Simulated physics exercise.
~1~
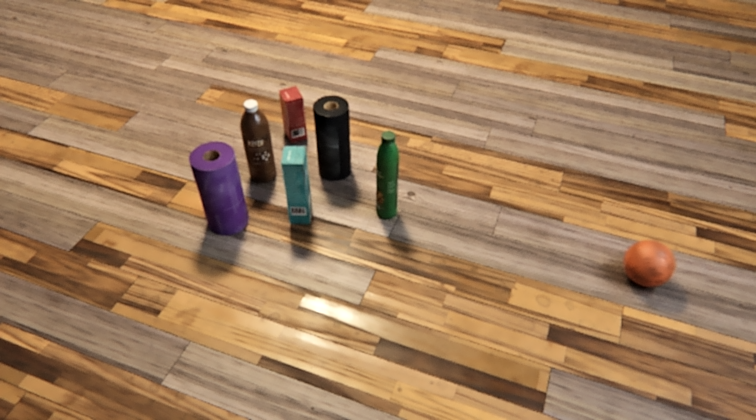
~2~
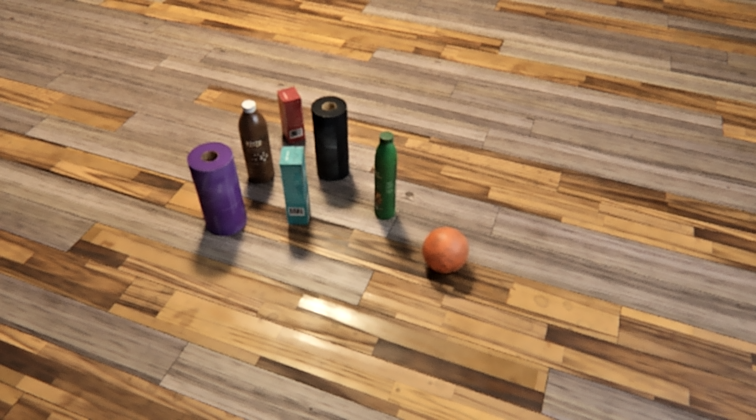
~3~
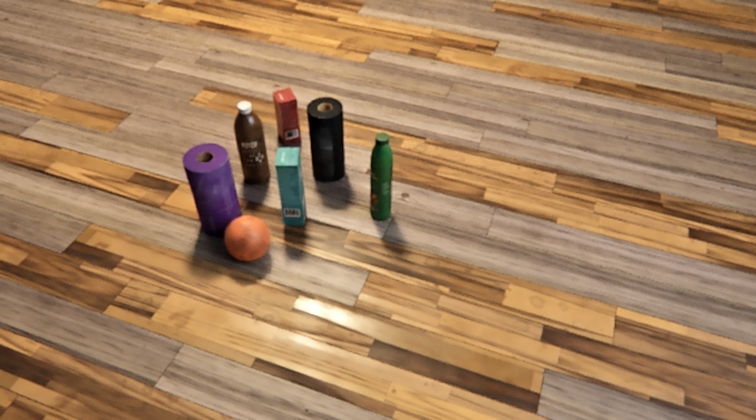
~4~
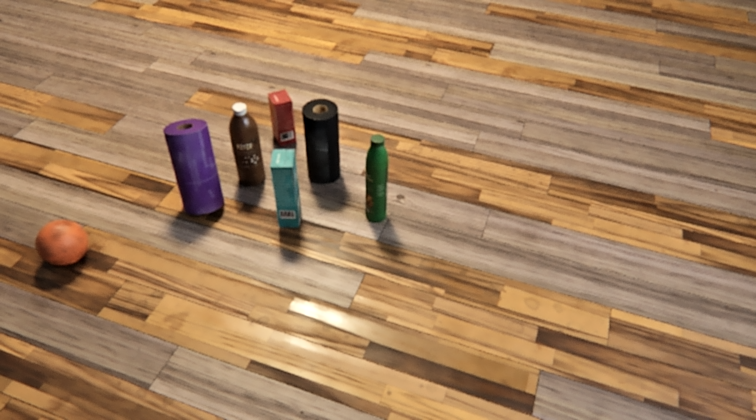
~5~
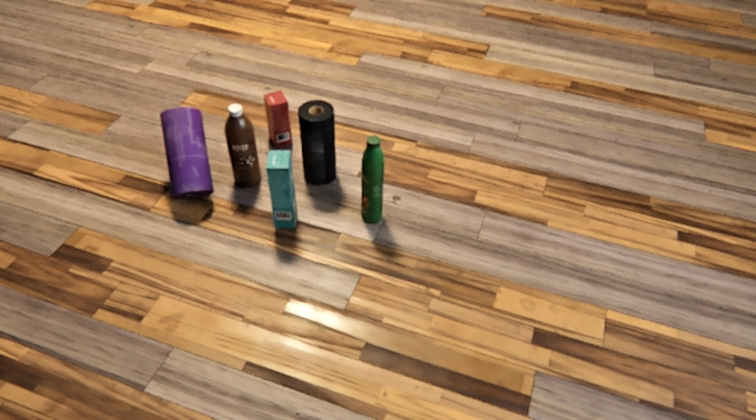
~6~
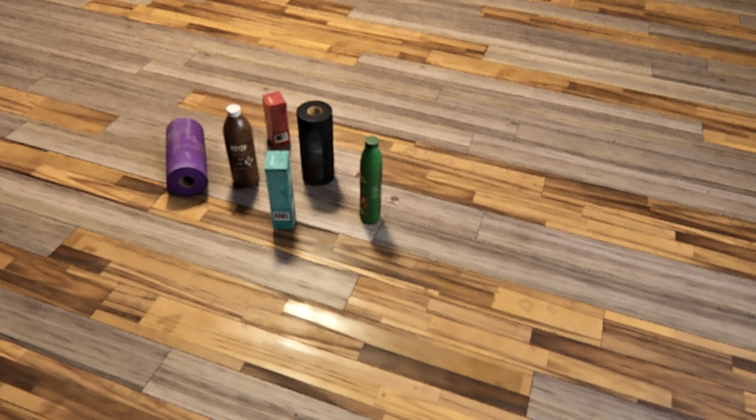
Orange ball rolling left across a wooden floor past upright bottles, cartons and rolls, the purple roll tipping onto its side.
